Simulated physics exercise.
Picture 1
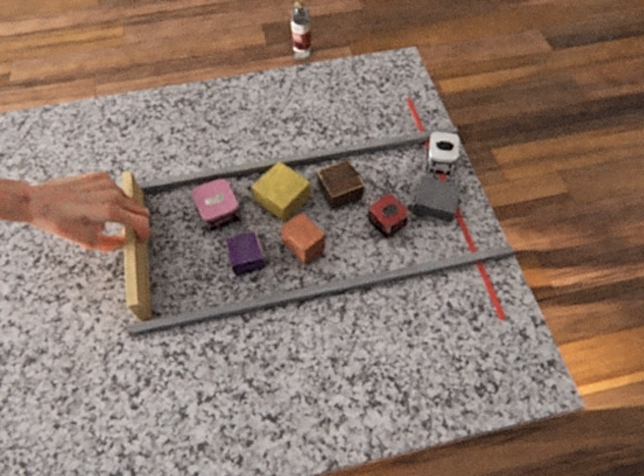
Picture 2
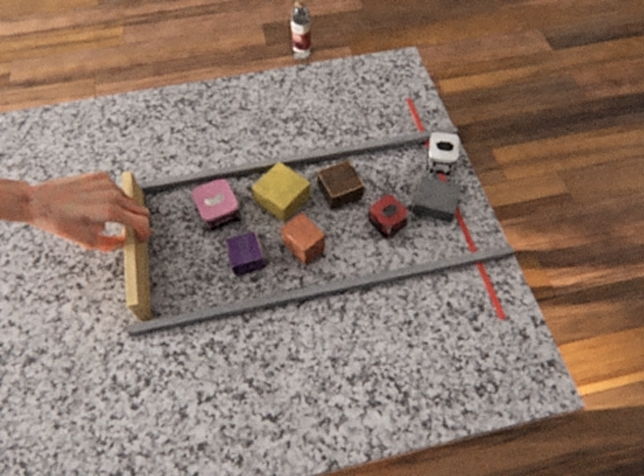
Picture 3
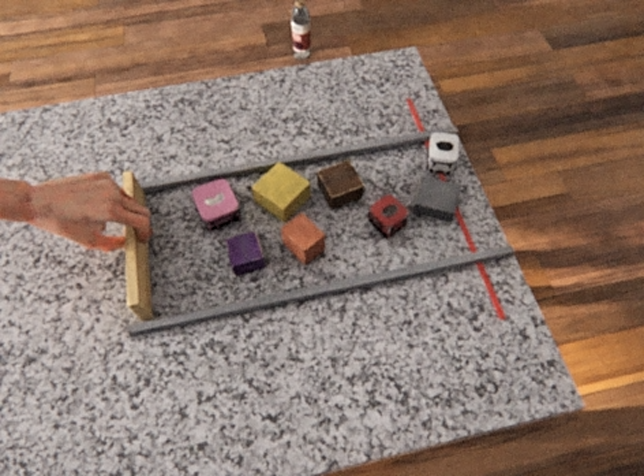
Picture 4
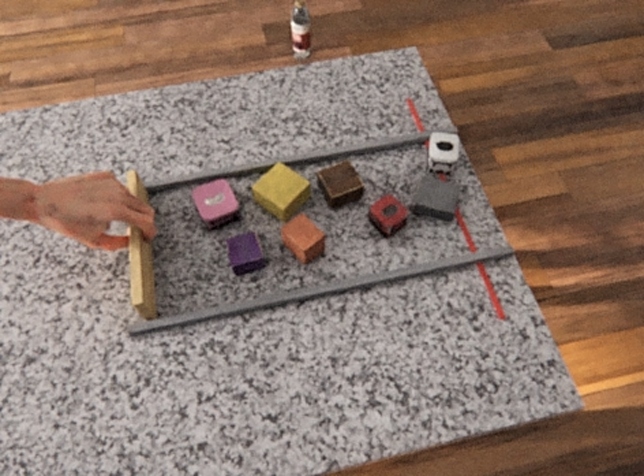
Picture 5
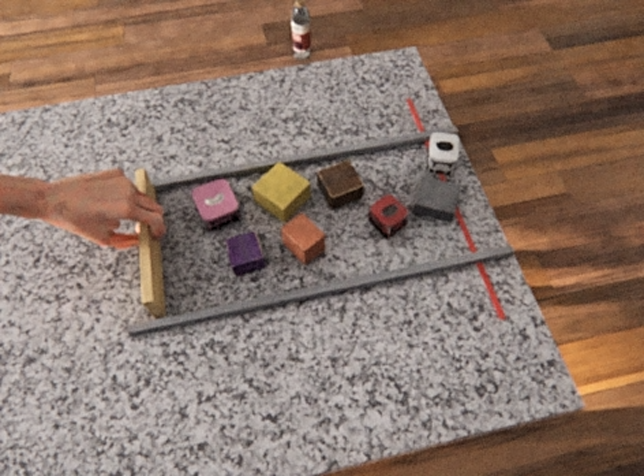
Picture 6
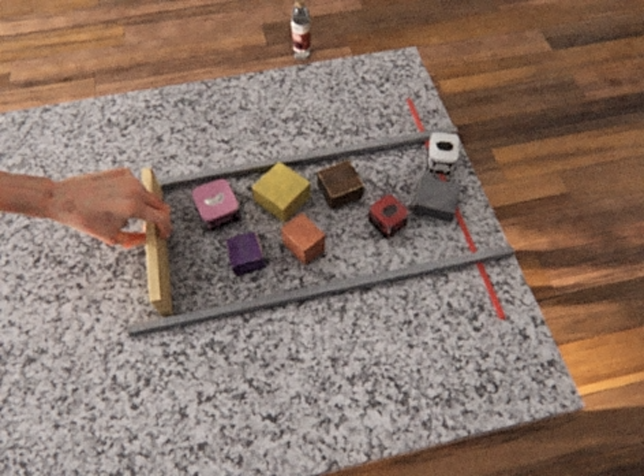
A hand at the left slides a pale wooden board slowly and slightly to the right between two grey rails on a speckled tabletop, seen from above. Ahead of it sit pink, purple, yellow, orange, brown and red objects, with a grey block and white case near a red tape line at the right. These objects stay still, as does the camera.
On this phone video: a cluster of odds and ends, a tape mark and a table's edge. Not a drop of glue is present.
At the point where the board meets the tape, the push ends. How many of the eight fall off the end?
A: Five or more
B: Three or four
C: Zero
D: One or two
A, five or more.
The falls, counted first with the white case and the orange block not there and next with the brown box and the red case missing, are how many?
That gives 4 for the first pair taken away and 4 for the second.
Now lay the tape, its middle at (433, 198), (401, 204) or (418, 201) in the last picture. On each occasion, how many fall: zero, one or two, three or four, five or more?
At least five; either three or four; three or four.
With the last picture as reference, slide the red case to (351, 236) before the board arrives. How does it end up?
In the end the red case ends up off.
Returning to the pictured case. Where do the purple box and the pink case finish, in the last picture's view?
I'd put one at around (487, 234) and the other at around (457, 161).
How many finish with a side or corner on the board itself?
Contact count: 3.
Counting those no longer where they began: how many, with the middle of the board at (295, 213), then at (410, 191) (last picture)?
So 5, and at the other place 8.
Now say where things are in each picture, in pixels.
White case (442, 154); grey block (436, 199); red case (388, 216); board (136, 244); tape (450, 195), in the first picture.
Grey block (436, 199); brown box (340, 184), in the second picture.
Red case (388, 216); yellow block (282, 192), in the third picture.
White case (442, 154); purple box (245, 253), in the fourth picture.
Grey block (436, 199); board (150, 241), in the fifth picture.
White case (442, 154); grey block (436, 199); red case (388, 216); board (156, 240); tape (450, 195), in the sixth picture.
Early on, none off yet; white case at rest near (442, 154); grey block at rest near (436, 199); red case at rest near (388, 216).
Finally, the number that fall off is five or more; lost, yellow block, brown box, red case, grey block and white case.
